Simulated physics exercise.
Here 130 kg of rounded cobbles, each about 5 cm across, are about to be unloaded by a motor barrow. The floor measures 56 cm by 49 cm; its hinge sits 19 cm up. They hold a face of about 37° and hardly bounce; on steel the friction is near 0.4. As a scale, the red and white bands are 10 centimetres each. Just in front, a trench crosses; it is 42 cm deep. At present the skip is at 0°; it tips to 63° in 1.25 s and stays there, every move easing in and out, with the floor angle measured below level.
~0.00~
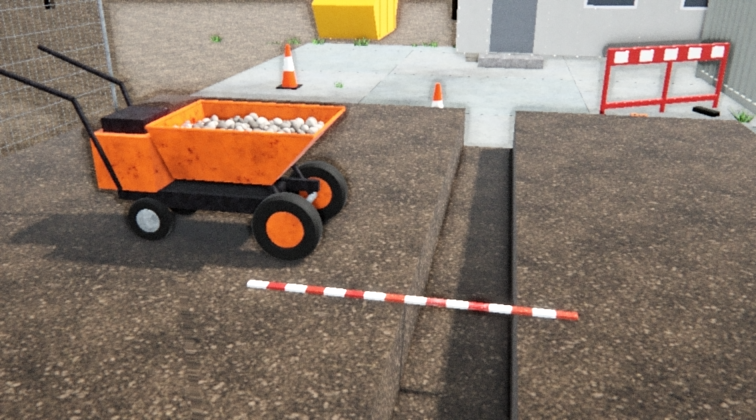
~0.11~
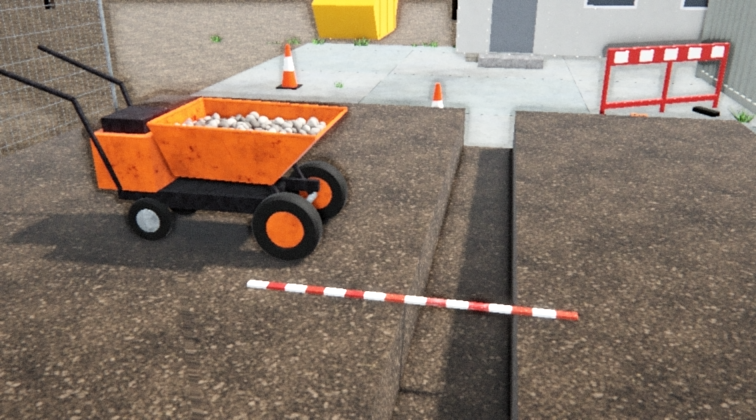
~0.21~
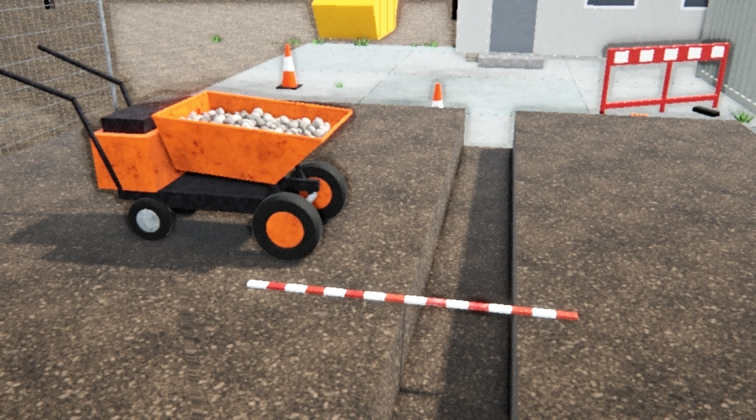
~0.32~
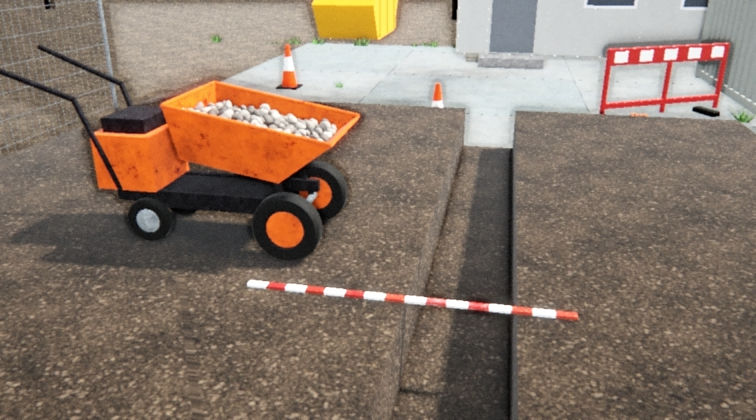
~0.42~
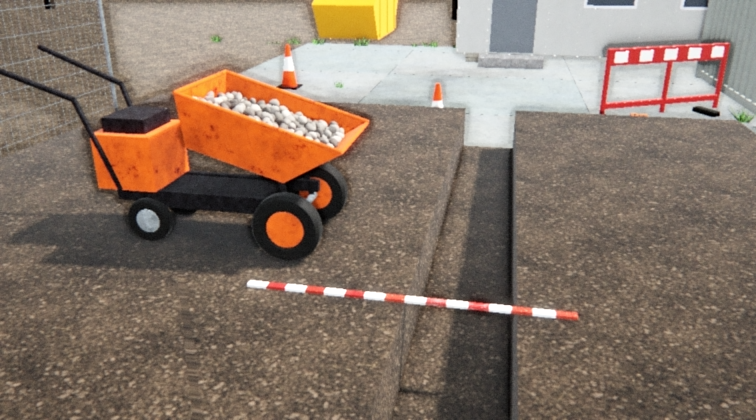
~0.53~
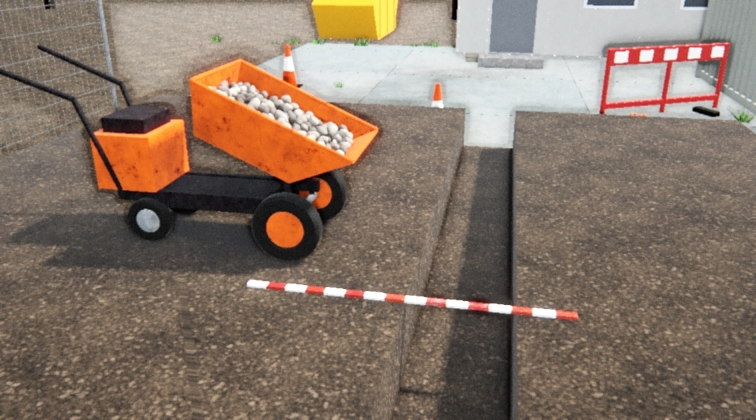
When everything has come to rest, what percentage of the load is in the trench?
About 93 per cent.
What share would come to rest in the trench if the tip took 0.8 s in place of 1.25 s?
95 %.
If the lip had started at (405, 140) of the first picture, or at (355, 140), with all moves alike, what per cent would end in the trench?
I'd expect some 65 per cent, then some 100.
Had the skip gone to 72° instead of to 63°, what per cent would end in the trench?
Then about 95 per cent.
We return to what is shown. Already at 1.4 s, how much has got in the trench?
About 20 per cent by then.
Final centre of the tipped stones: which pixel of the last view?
Their middle lands near (462, 307).
After 0.9 s the floor is at 53°; 100 % in the skip; the foremost stones are at (380, 182).
After 1.4 s the floor is at 63°; 72 % in the skip, 9 % short of the trench, 20 % in the trench; the foremost stones are at (464, 285).
After 1.7 s the floor is at 63°; 35 % in the skip, 8 % short of the trench, 57 % in the trench; the foremost stones are at (507, 322).
After 3.7 s the floor is at 63°; 0 % in the skip, 7 % short of the trench, 93 % in the trench; the foremost stones are at (505, 325).
